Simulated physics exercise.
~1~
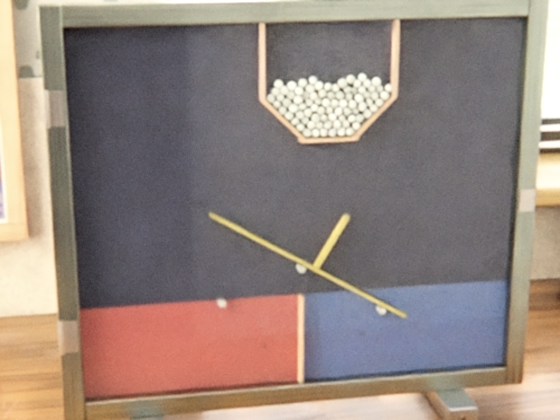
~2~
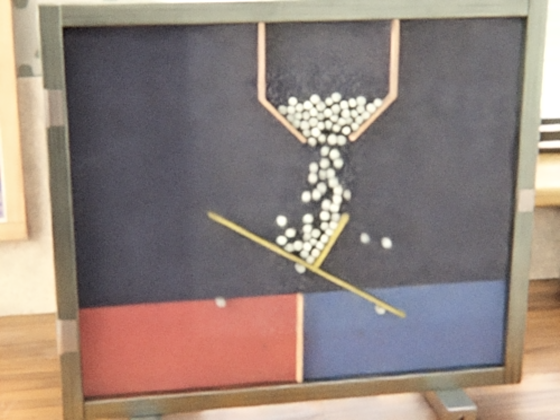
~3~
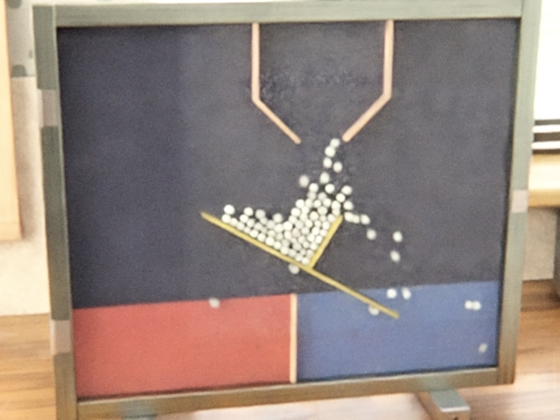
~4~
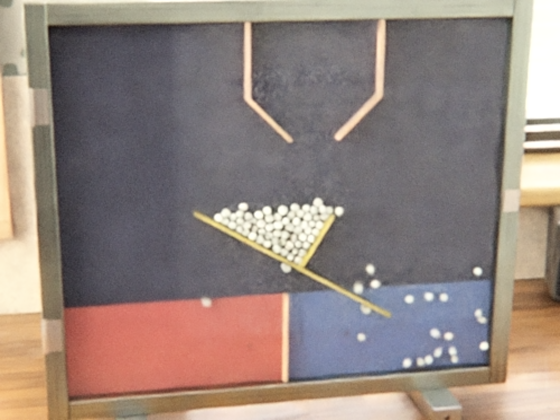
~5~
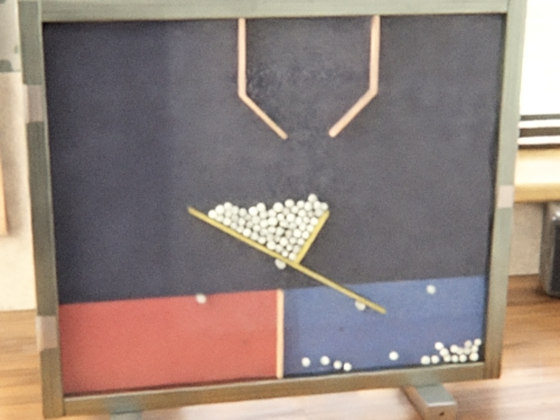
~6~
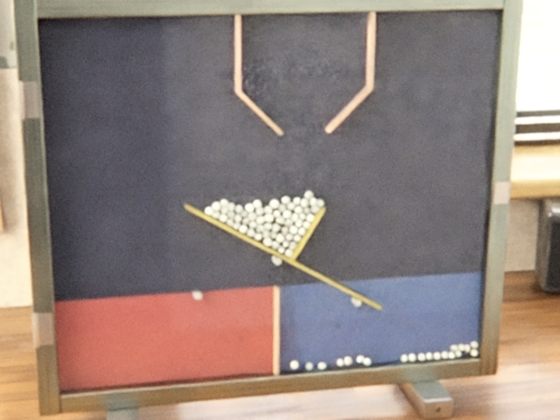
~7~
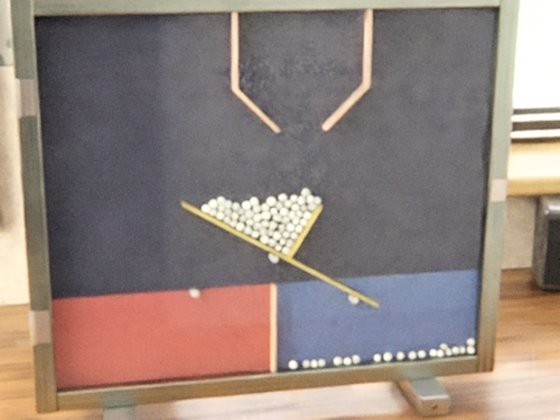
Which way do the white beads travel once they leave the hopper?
They move down, pouring out of the hopper onto the yellow tray, with some falling on into the blue bin.
